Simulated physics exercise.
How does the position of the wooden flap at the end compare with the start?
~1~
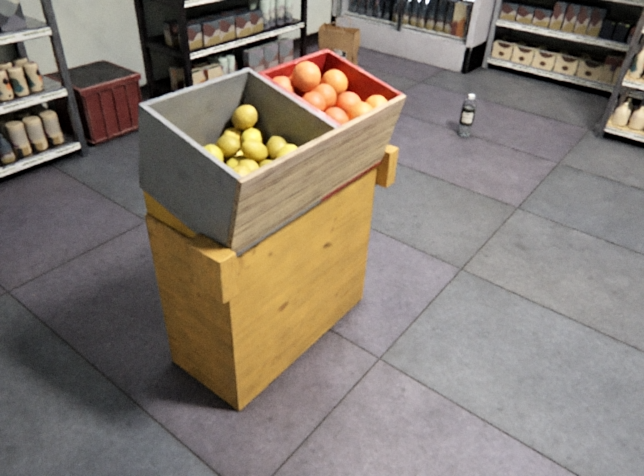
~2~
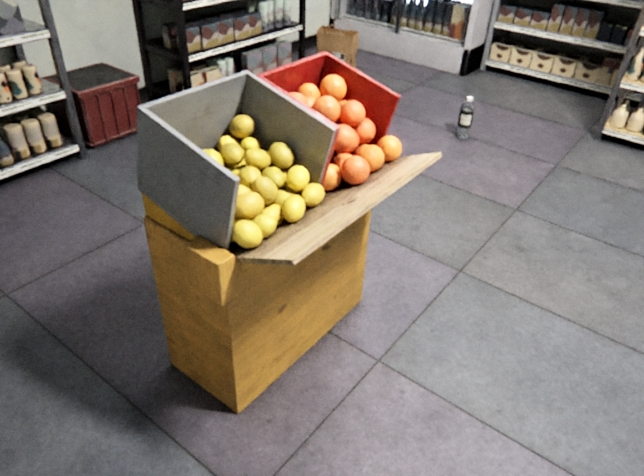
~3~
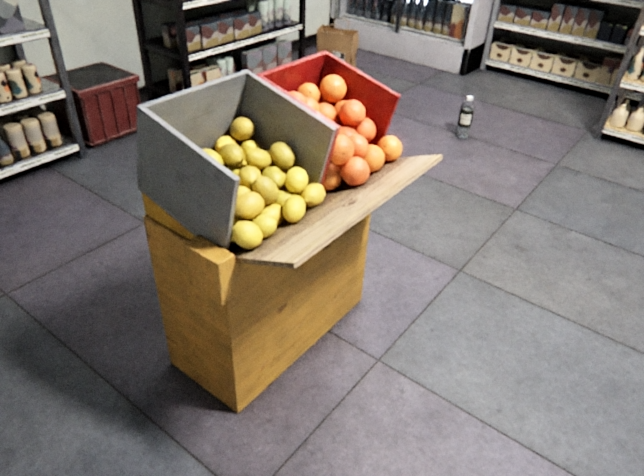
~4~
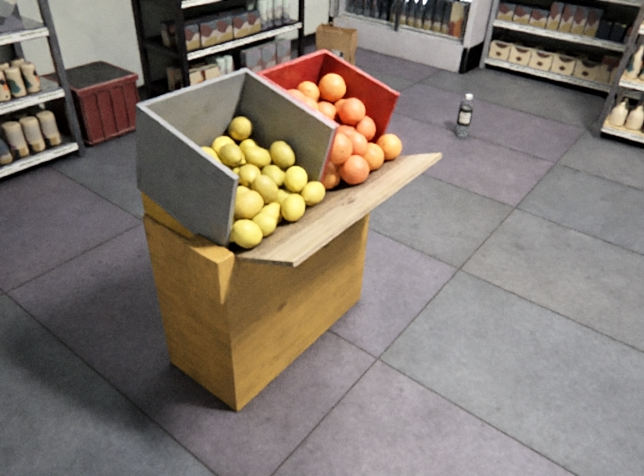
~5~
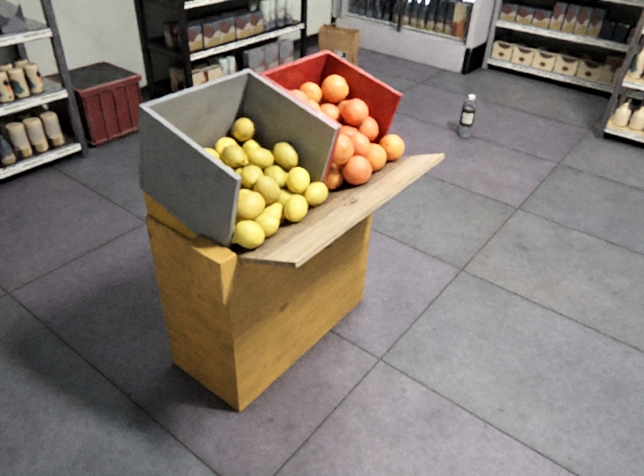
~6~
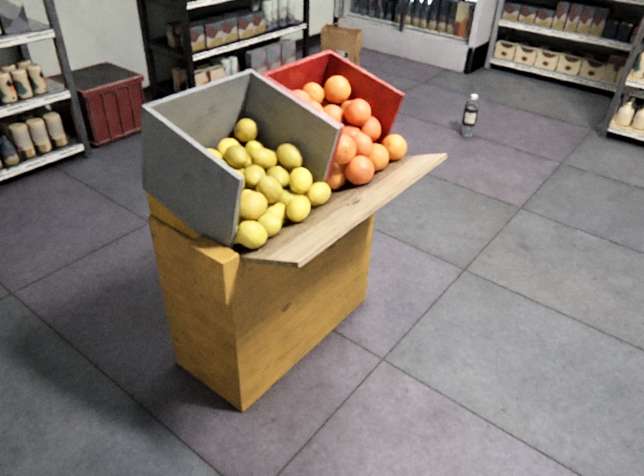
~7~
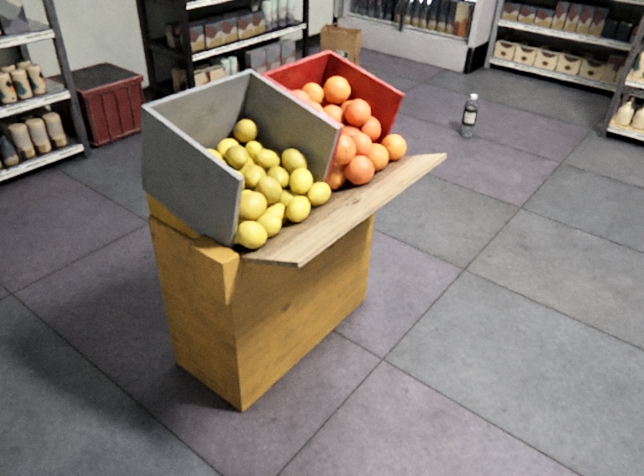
At the start the flap leans upright against the front of the two bins, and at the end it lies on its side, let down and sticking out in front of them.
